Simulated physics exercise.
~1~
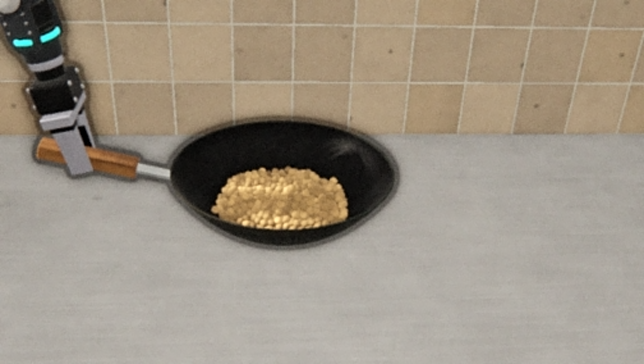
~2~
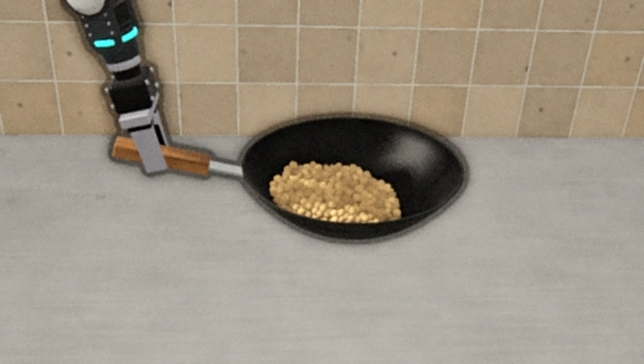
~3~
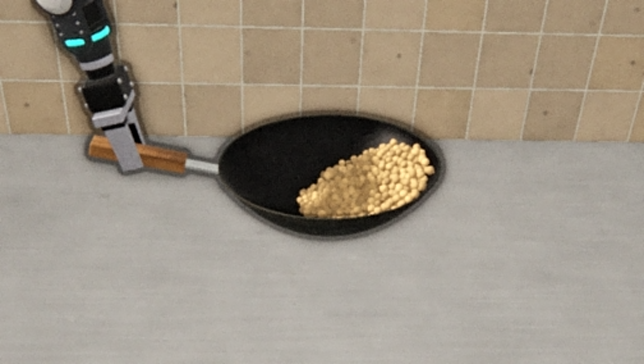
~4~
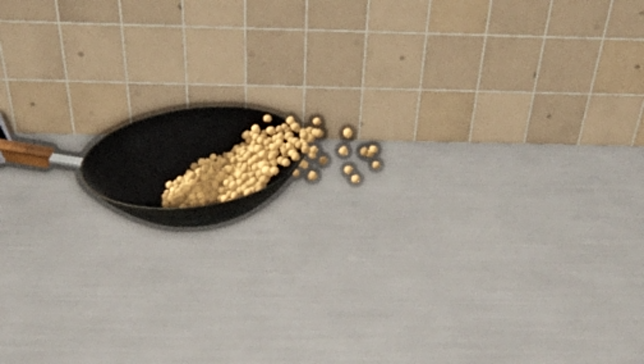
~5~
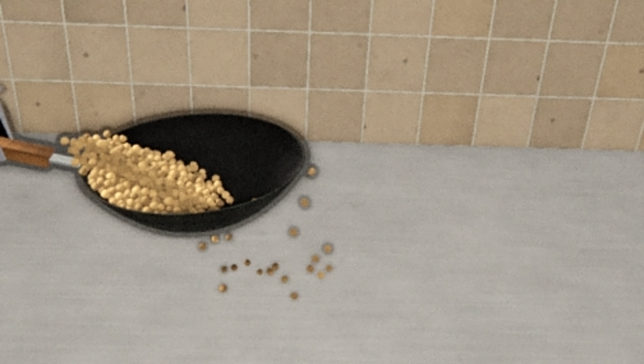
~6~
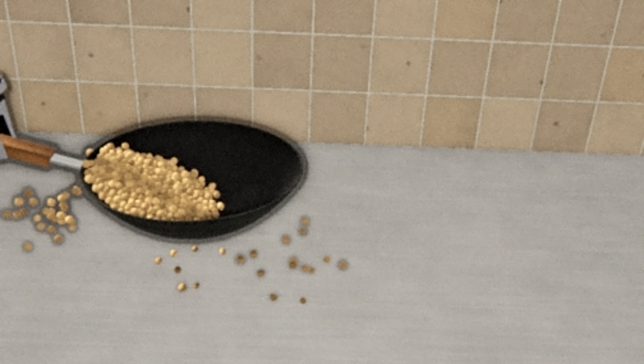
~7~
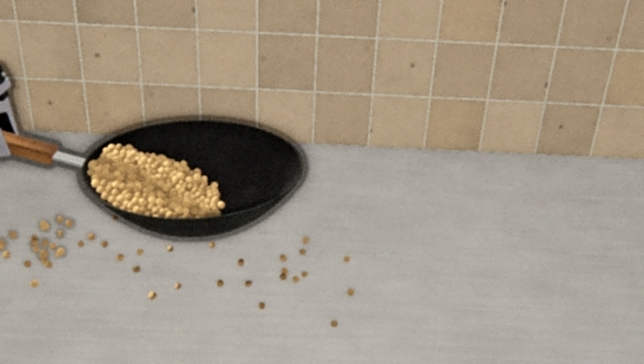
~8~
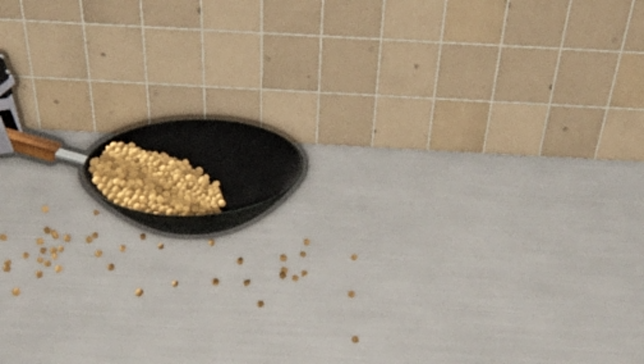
A black wok heaped with golden dried chickpeas sits on a pale grey countertop before a beige tiled wall, seen from a raised angle. A robotic arm with glowing cyan bands grips its wooden handle at the left. The wok shifts right, then draws back left as the chickpeas surge up its right side and a cluster flies over the rim. The heap then slides back toward the handle, spilling more over the left side. Finally the wok rests still, most chickpeas piled at its left, with scattered ones lying on the counter.
